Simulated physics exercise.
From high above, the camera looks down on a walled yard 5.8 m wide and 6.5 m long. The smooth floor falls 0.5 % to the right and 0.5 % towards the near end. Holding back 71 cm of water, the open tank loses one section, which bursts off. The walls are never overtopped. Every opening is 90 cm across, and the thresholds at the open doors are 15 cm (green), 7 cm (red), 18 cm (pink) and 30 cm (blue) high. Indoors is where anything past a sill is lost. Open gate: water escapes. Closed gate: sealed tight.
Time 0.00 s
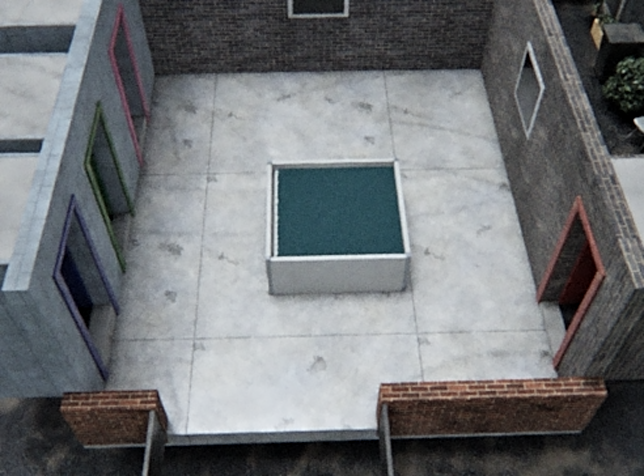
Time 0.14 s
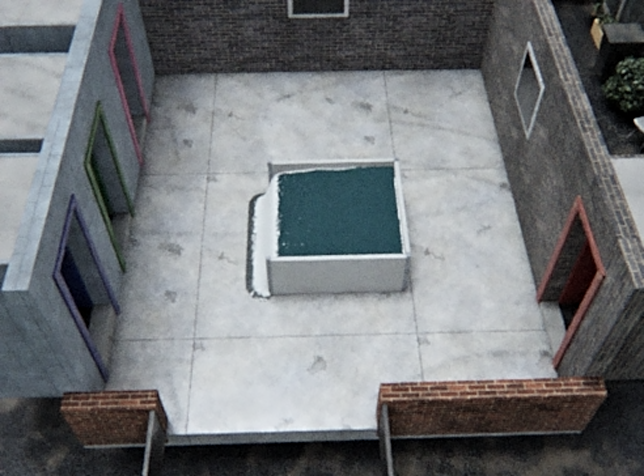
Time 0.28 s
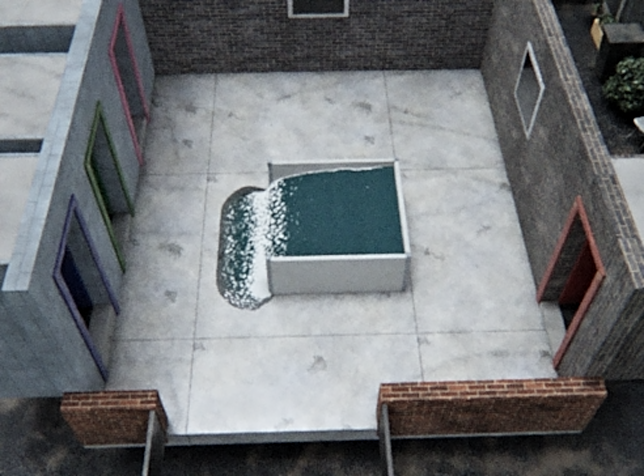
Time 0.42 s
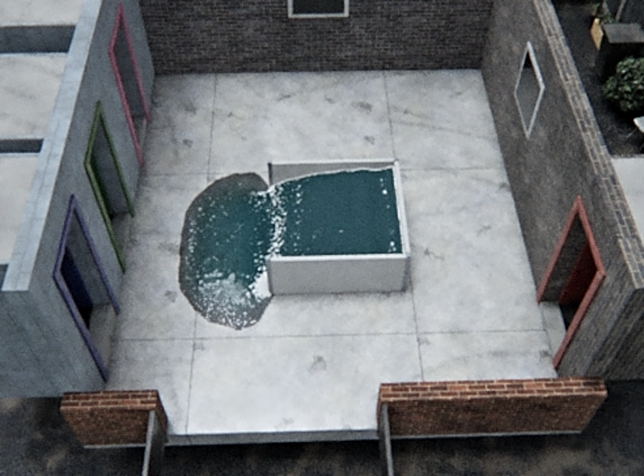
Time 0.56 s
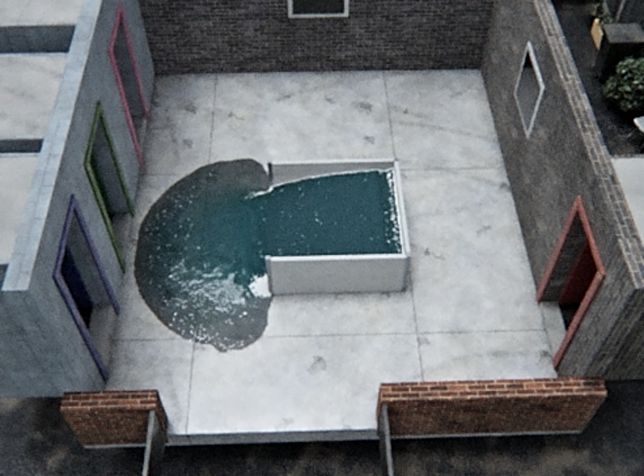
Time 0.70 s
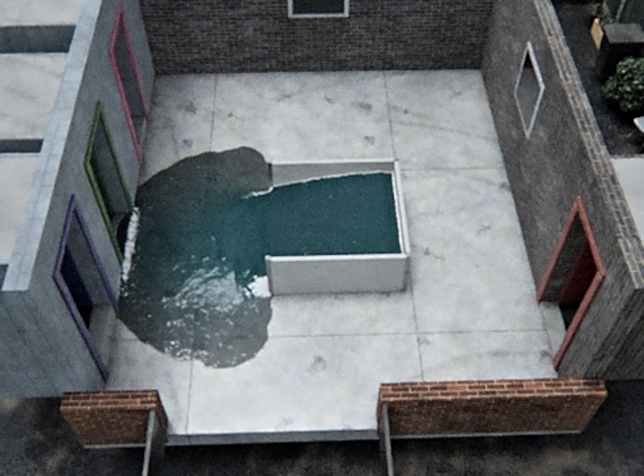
In the video, an open tank of dark green water in a walled yard loses its left side, and water pours out, spreading leftward across the pale floor in a widening rounded pool that reaches the left wall.
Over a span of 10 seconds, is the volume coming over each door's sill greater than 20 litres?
Result: Green door: Tops the amount, red door: Falls short, pink door: Falls short, blue door: Falls short.
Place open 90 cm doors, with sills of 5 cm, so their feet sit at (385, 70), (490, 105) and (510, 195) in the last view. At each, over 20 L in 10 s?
Note, doorways in listed order: Stays short, goes beyond, stays short.
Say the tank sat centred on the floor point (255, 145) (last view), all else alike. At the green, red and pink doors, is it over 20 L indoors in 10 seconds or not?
Green: Within limit; red: Within limit; pink: Beyond limit.
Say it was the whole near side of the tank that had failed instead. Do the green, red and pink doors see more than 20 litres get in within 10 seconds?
Green falls short; red exceeds; pink falls short.
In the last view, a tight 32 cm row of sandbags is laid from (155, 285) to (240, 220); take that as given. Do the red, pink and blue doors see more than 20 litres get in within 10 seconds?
Red within the limit, pink within the limit, blue within the limit.
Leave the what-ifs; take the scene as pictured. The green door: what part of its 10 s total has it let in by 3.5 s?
Share by then: ~ 100 %.
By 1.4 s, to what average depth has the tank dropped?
The mean depth is around 32 cm.
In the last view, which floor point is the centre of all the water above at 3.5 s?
Near (217, 230).
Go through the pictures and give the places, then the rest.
Still water, 71 cm deep, in the open tank at (335, 210), in the first picture.
Water pours out at (273, 231) and has run 0.9 m, to (267, 296); typically 9 cm deep outside, 71 cm at the open tank's back, in the second picture.
The front is at (236, 301), 1.1 m from the gap at (273, 234); 1.3 m2 of floor is under water; 71 cm left at the back of the open tank, in the third picture.
The front is at (214, 316), 1.5 m from the gap at (273, 235); 2.8 m2 of floor is under water; 67 cm left at the back of the open tank, in the fourth picture.
The front is at (141, 275), 2.0 m from the gap at (273, 235); 4.8 m2 of floor is under water; 60 cm left at the back of the open tank, in the fifth picture.
The front is at (119, 307), 2.4 m from the gap at (273, 236); 6.3 m2 of floor is under water; 61 cm left at the back of the open tank, in the sixth picture.
After 1.4 s water covers 25 % of the floor and is deepest (42 cm) near (130, 235); green door 40 cm at the sill, 105 L in, red door not reached, pink door 13 cm at the sill, 0 L in, blue door 21 cm at the sill, 0 L in.
After 2.2 s water covers 30 % of the floor and is deepest (40 cm) near (103, 404); green door 32 cm at the sill, 221 L in, red door not reached, pink door 15 cm at the sill, 0 L in, blue door 21 cm at the sill, 0 L in.
After 3.5 s water covers 50 % of the floor and is deepest (23 cm) near (101, 417); green door 16 cm at the sill, 276 L in, red door not reached, pink door 9 cm at the sill, 0 L in, blue door 15 cm at the sill, 0 L in.
After 6.0 s water covers 85 % of the floor and is deepest (12 cm) near (477, 71); green door 6 cm at the sill, 278 L in, red door 8 cm at the sill, 0 L in, pink door 5 cm at the sill, 0 L in, blue door 9 cm at the sill, 0 L in.
After 10.0 s water covers 95 % of the floor and is deepest (10 cm) near (414, 279); green door 3 cm at the sill, 278 L in, red door 7 cm at the sill, 1 L in, pink door 3 cm at the sill, 0 L in, blue door 3 cm at the sill, 0 L in.
